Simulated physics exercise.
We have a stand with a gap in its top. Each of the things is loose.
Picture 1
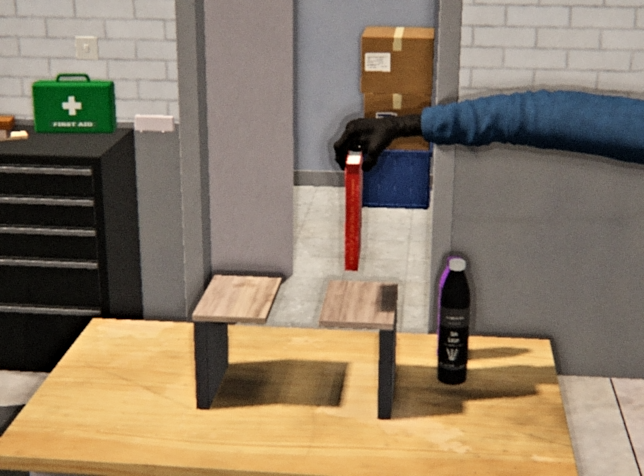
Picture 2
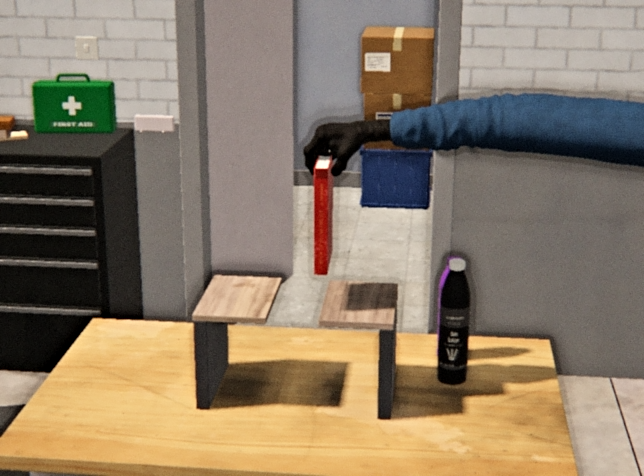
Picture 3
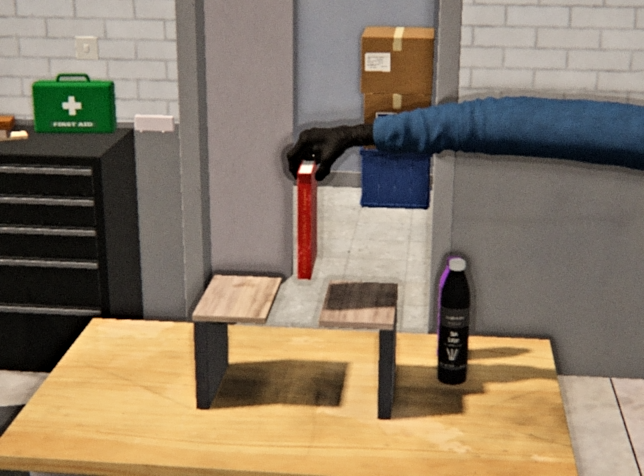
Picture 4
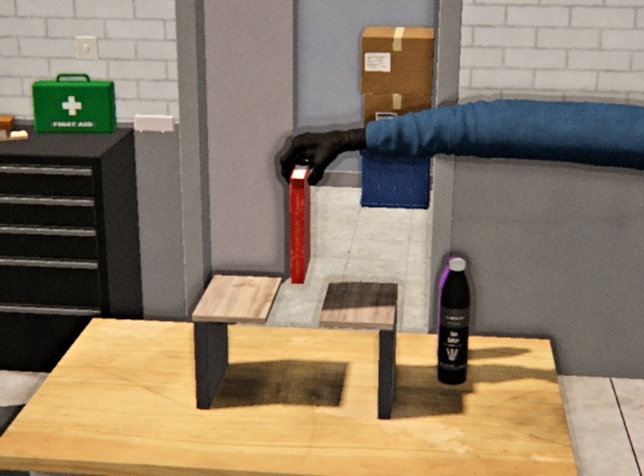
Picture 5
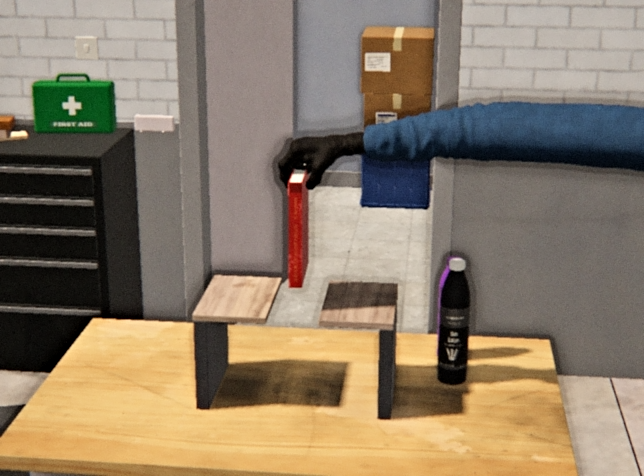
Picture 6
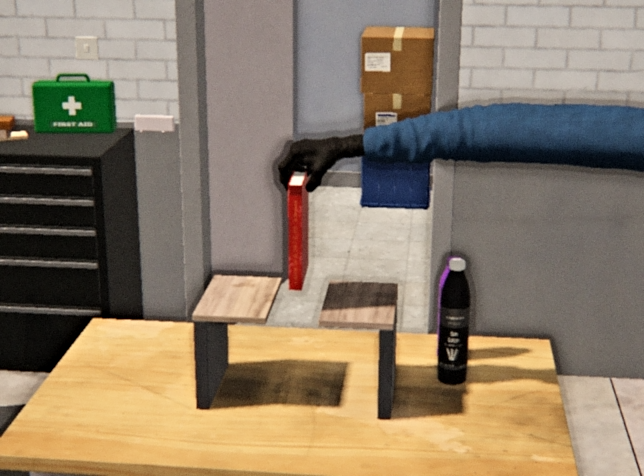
In a workshop, a gloved hand in a blue sleeve carried an upright red book leftward and slightly down over a gapped stand beside a dark bottle, then held it nearly still above the gap.
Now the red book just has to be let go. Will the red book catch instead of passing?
No. It ends up lower down.
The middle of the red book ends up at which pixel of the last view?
The object finishes roughly at pixel (299, 344).
Then, 0.30 s after the last picture, red book slid about its own width near (299, 310).
Then, 0.40 s after the last picture, red book slid about its own width near (299, 335).
At rest, moved from the start, red book; the other 2 in place. Seen from the same camera at the end, red book near (299, 344). The book drops through.
